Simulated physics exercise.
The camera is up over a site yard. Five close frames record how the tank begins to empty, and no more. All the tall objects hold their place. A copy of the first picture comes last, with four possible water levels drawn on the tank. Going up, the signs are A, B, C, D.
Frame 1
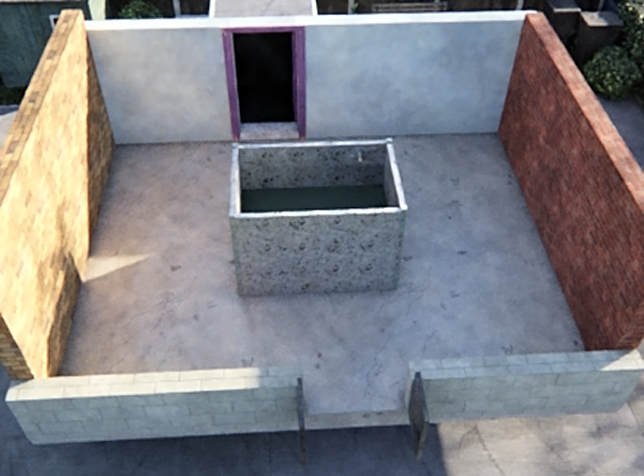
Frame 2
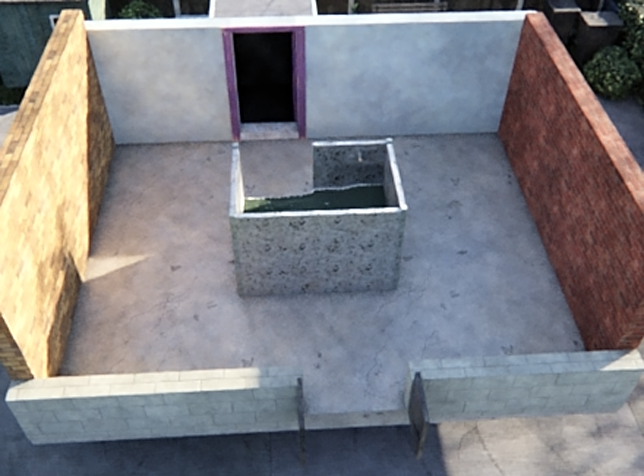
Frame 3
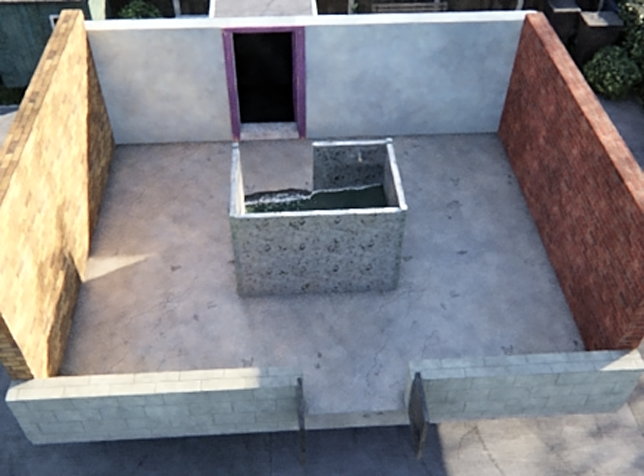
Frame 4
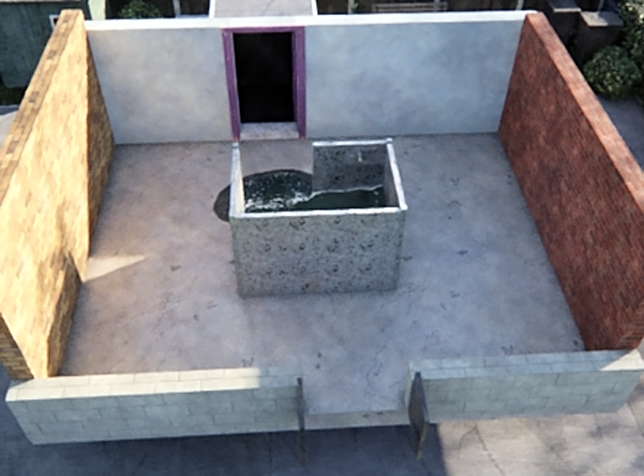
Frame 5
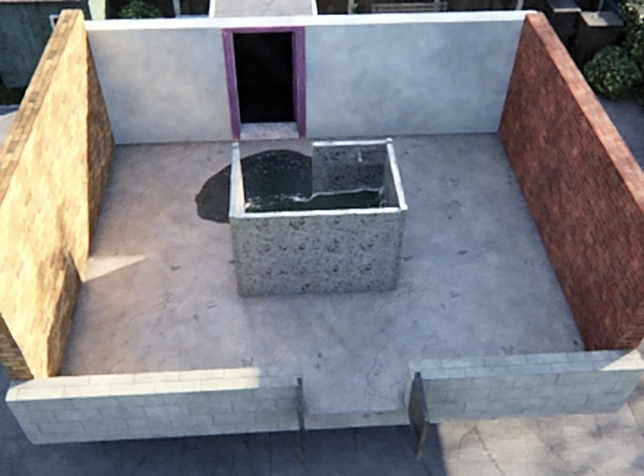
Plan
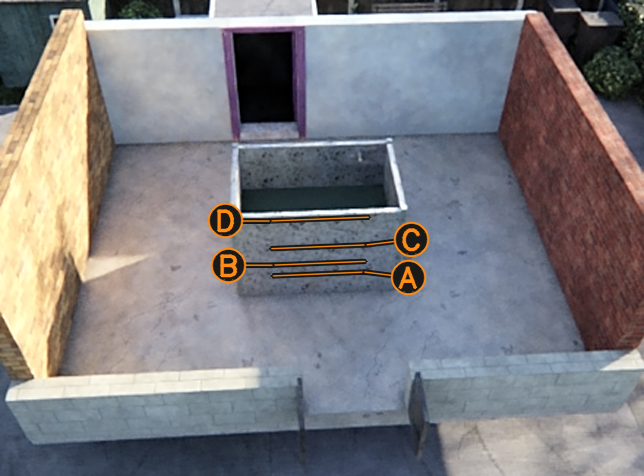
Dark water spread over the ground behind and left of a stone tank in a walled yard, after part of the tank's back wall, toward the purple doorway, disappeared and the water inside rippled.
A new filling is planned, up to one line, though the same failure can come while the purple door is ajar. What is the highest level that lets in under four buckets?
Go for A.
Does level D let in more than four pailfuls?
Yes, it does.
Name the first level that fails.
Here it is level B.
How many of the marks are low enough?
One of the four.
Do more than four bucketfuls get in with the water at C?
Yes, it does.
On the marked copy, A at (318, 274); B at (318, 263); C at (319, 246); D at (319, 219); from the bottom up A, B, C, D.
With A, a splash gets over, under a bucket.
With B, about 8 bucketfuls get in.
With C, dozens of bucketfuls pour in.
With D, dozens of bucketfuls pour in.
